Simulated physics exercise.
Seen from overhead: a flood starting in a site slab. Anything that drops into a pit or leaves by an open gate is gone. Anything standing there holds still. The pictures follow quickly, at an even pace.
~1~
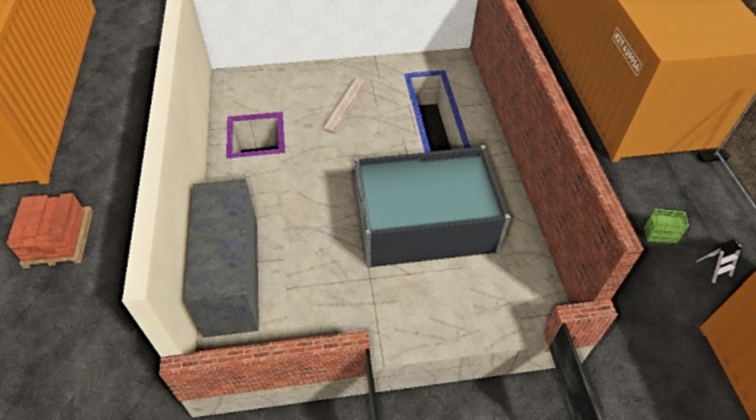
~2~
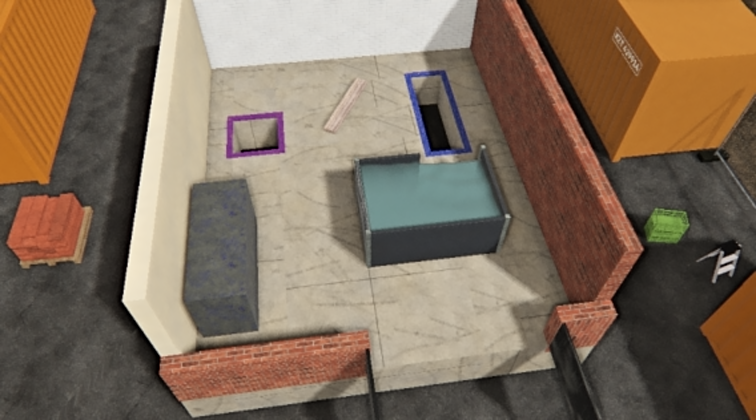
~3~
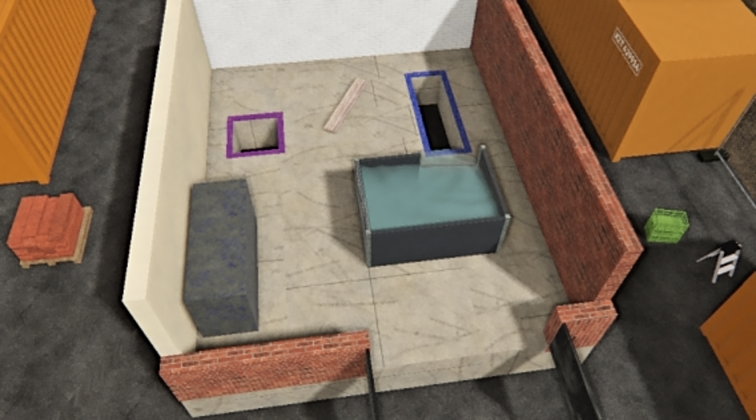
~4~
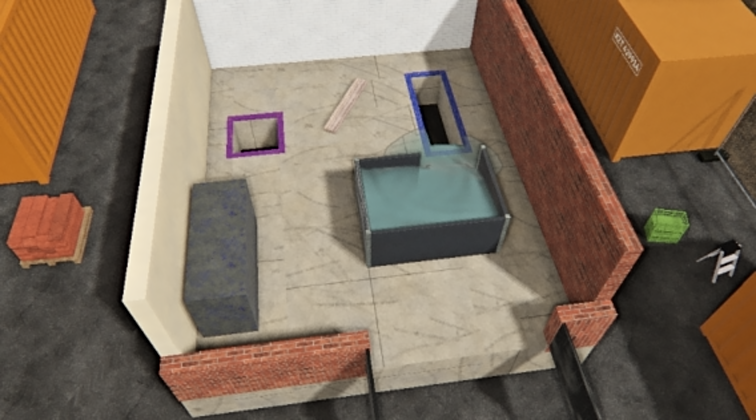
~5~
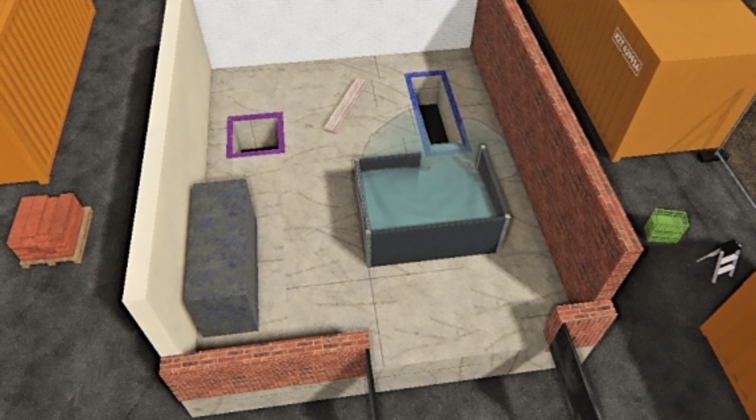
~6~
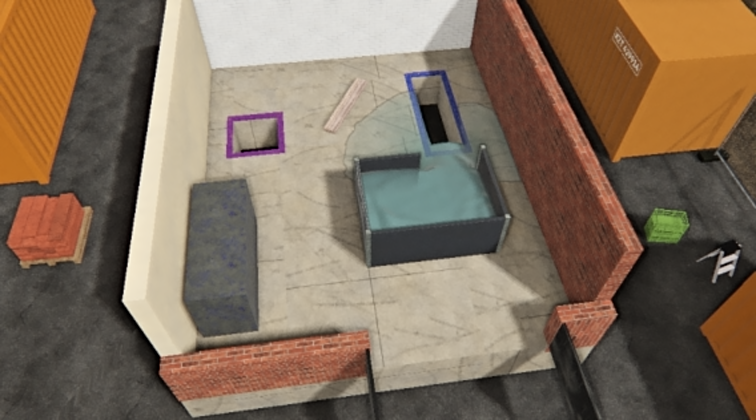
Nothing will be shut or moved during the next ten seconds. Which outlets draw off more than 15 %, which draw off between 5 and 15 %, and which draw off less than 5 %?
It goes like this: The gate draws off less than 5 %; the purple pit draws off between 5 and 15 %; the blue pit draws off more than 15 %.
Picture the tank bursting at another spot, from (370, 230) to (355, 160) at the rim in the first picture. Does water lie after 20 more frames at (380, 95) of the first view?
Bottom line - puddle-free.
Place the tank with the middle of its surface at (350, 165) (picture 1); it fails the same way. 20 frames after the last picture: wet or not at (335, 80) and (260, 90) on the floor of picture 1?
First submerged, then submerged.
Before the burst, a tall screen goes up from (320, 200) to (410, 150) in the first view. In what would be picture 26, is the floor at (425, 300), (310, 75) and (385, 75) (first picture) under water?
Going one after another, I'd say kept clear of the flood, then reached by the flood, then reached by the flood.
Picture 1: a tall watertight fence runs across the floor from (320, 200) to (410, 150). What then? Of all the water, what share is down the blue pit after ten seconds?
I'd put the blue pit at roughly 65 %.
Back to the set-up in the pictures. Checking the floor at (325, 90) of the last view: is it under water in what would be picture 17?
Result recorded: Waterlogged.
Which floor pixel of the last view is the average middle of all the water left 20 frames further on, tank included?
That puts it at around (410, 153).
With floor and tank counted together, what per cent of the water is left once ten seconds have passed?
32 %.
A moment on, water covers 25 % of the floor; the gate 0 %, the purple pit 0 %, the blue pit 17 %.
Next, water covers 30 % of the floor; the gate 0 %, the purple pit 0 %, the blue pit 26 %.
Then, water covers 40 % of the floor; the gate 0 %, the purple pit 0 %, the blue pit 36 %.
Later, water covers 55 % of the floor; the gate 0 %, the purple pit 2 %, the blue pit 49 %.
In the end, water covers 65 % of the floor; the gate 0 %, the purple pit 8 %, the blue pit 60 %.
